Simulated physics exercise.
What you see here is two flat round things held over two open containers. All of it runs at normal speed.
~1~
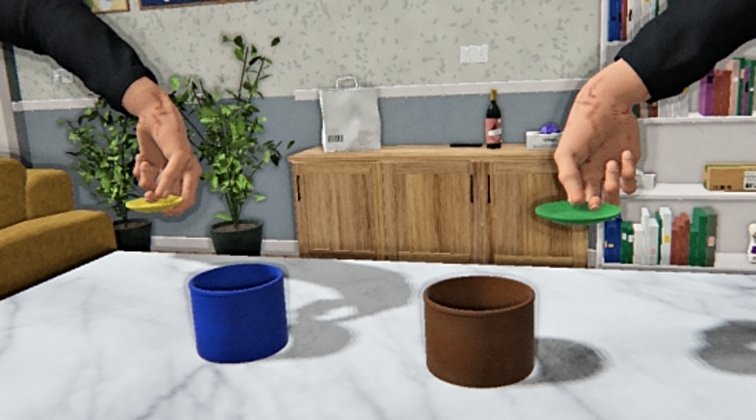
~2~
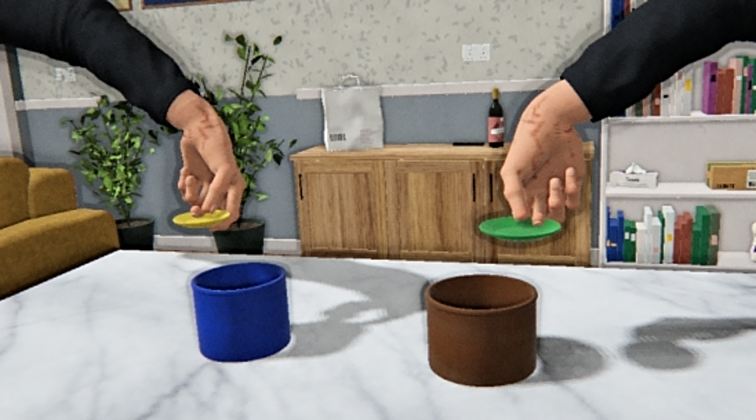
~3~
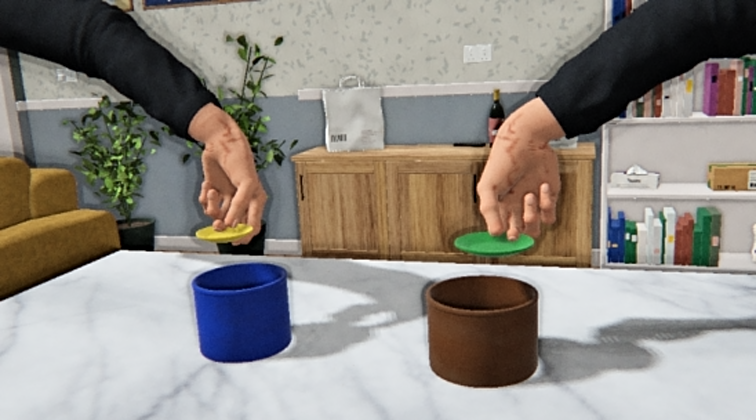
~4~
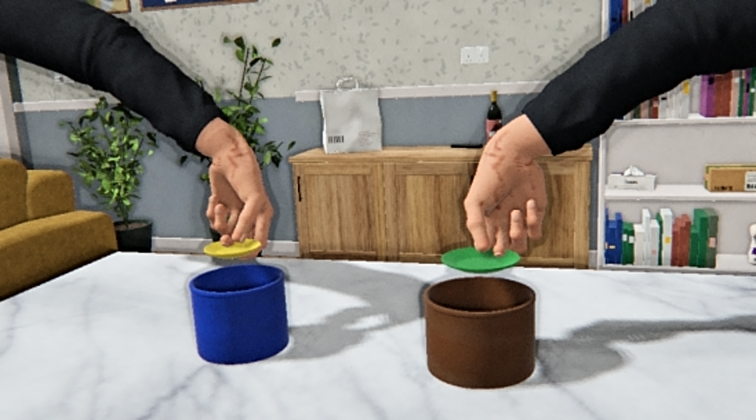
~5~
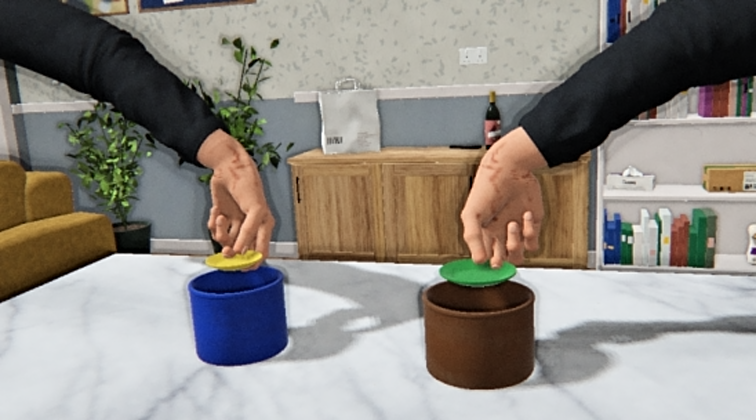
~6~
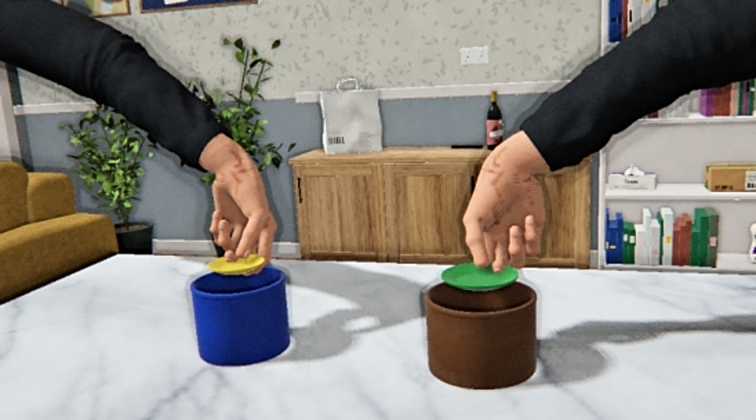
In the video, two hands hold a yellow disc and a green disc above a white marbled table, moving them inward and down until the yellow one is held at a blue container's rim and the green at a brown one's.
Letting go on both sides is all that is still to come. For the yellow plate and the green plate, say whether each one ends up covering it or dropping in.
Result: The yellow plate passes through; the green plate passes through.
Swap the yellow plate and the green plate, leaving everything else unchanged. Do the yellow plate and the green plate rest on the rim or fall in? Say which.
For the yellow plate, it drops in; for the green plate, it drops in.
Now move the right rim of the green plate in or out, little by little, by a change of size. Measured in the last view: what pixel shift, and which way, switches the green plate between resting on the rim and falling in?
Shift needed: Around 16 pixels, direction right.
Then, 0.12 s past the last view, yellow plate travelled a little near (239, 288); green plate travelled a little near (480, 303).
Then, 0.18 s past the last view, yellow plate in the air near (244, 332); green plate in the air near (481, 351).
Finally, the yellow plate falls in, near (244, 340); the green plate falls in, near (482, 357).
